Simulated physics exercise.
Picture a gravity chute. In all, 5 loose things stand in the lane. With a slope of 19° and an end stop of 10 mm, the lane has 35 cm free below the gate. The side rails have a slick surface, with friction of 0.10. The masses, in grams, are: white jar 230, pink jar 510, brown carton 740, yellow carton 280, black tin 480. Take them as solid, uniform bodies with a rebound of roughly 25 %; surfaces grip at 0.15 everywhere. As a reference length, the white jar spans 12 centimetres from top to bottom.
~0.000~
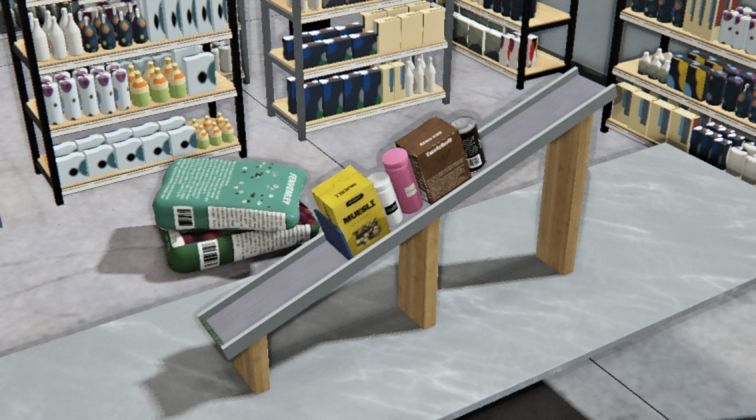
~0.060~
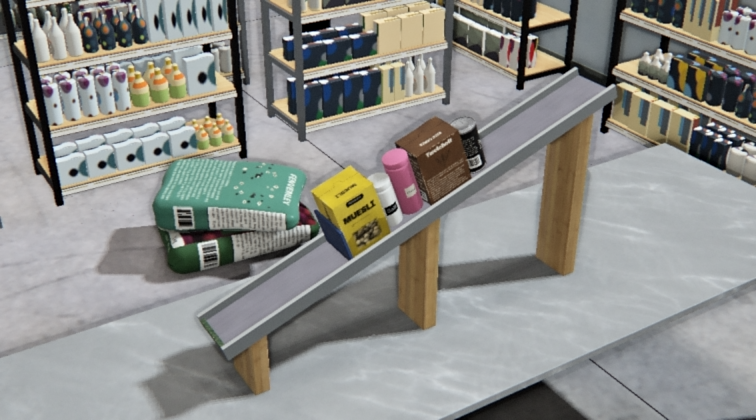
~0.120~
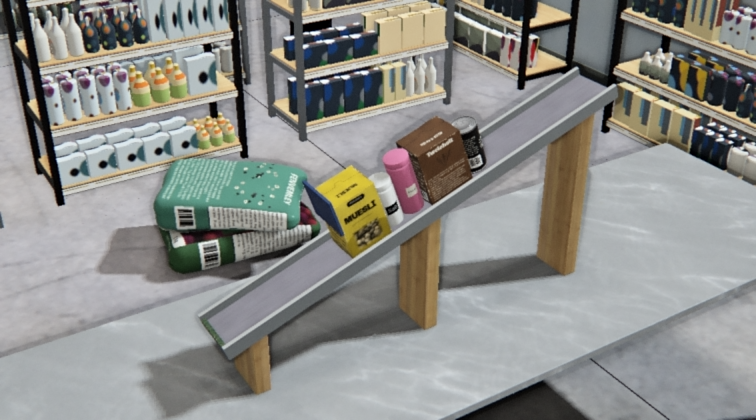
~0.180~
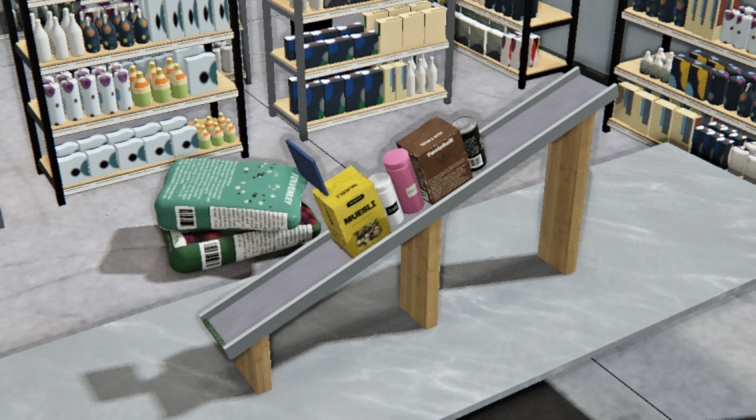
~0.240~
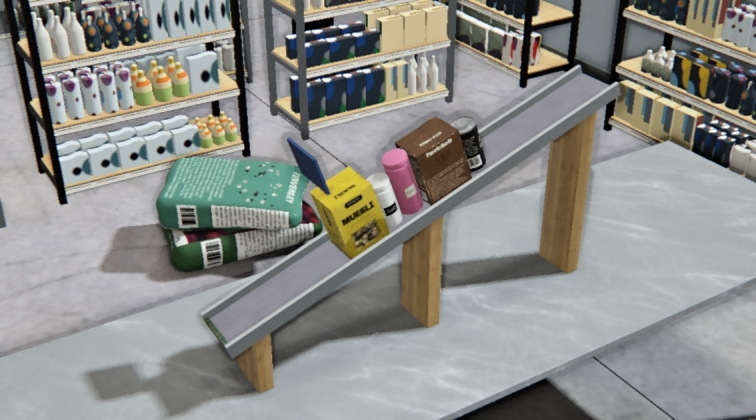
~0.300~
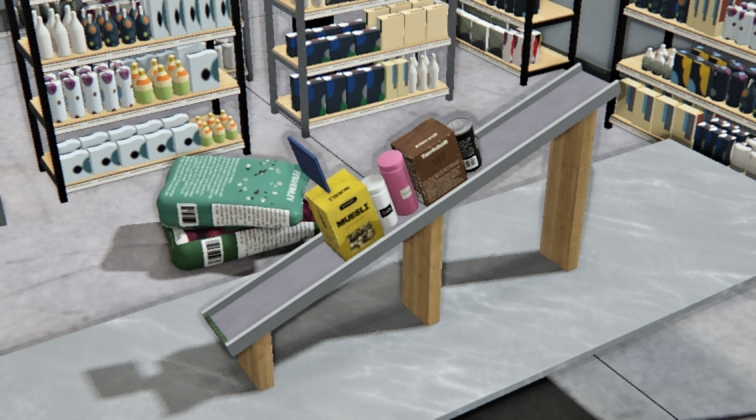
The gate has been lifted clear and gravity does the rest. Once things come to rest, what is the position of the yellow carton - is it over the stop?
Overshoots.
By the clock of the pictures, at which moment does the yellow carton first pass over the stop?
I'd put it at some 1.1 s.
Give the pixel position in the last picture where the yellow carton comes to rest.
About (179, 375).
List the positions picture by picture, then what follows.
The first picture shows gate shut; yellow carton (352, 213); white jar (384, 200).
The second picture shows gate shut; brown carton (434, 161); black tin (467, 145).
The third picture shows white jar (385, 200); pink jar (404, 182).
The fourth picture shows leader 35 cm from the stop; brown carton (435, 161); black tin (468, 145).
The fifth picture shows leader 34 cm from the stop; white jar (384, 201); pink jar (403, 182).
The sixth picture shows leader 32 cm from the stop; yellow carton (346, 216); brown carton (430, 163).
After 0.60 s, leader 14 cm from the stop; yellow carton near (283, 258).
After 1.10 s, yellow carton now over the stop.
After 1.80 s, white jar and pink jar now over the stop.
At rest (2.6 s), over the stop, white jar, pink jar and yellow carton; the other 2 in the lane. In the last view, yellow carton near (179, 375).
